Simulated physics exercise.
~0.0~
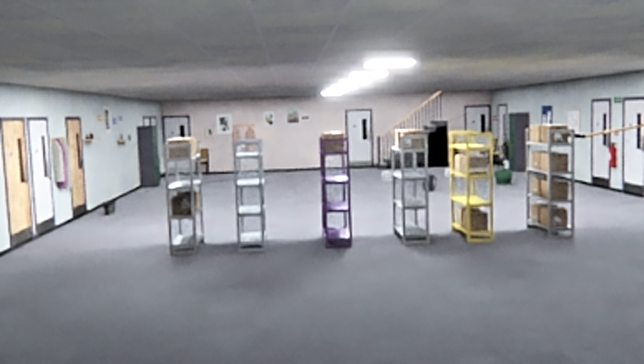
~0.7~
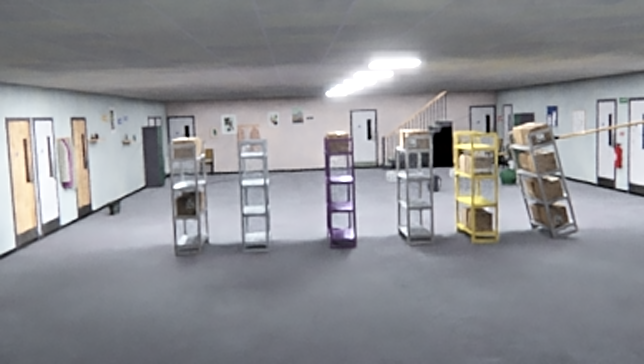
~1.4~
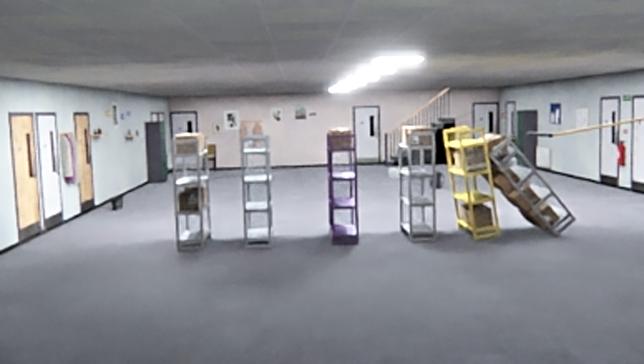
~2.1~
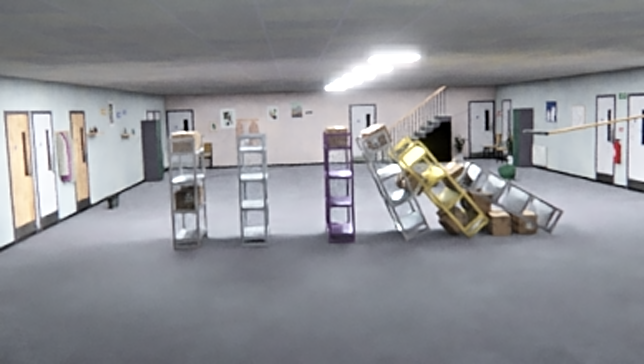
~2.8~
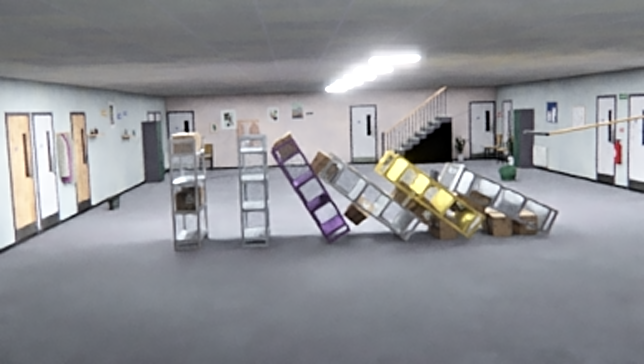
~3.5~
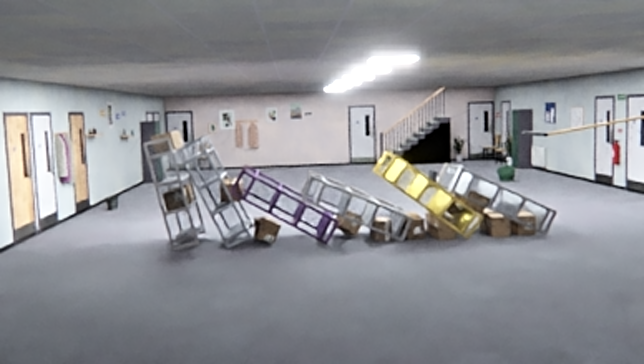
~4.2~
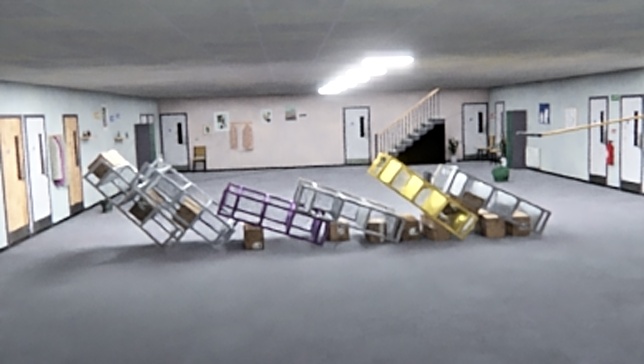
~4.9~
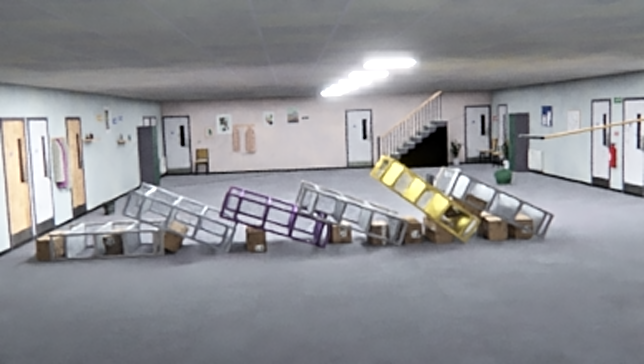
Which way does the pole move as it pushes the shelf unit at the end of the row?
The pole moves to the left, tipping the rightmost shelf unit towards the others.
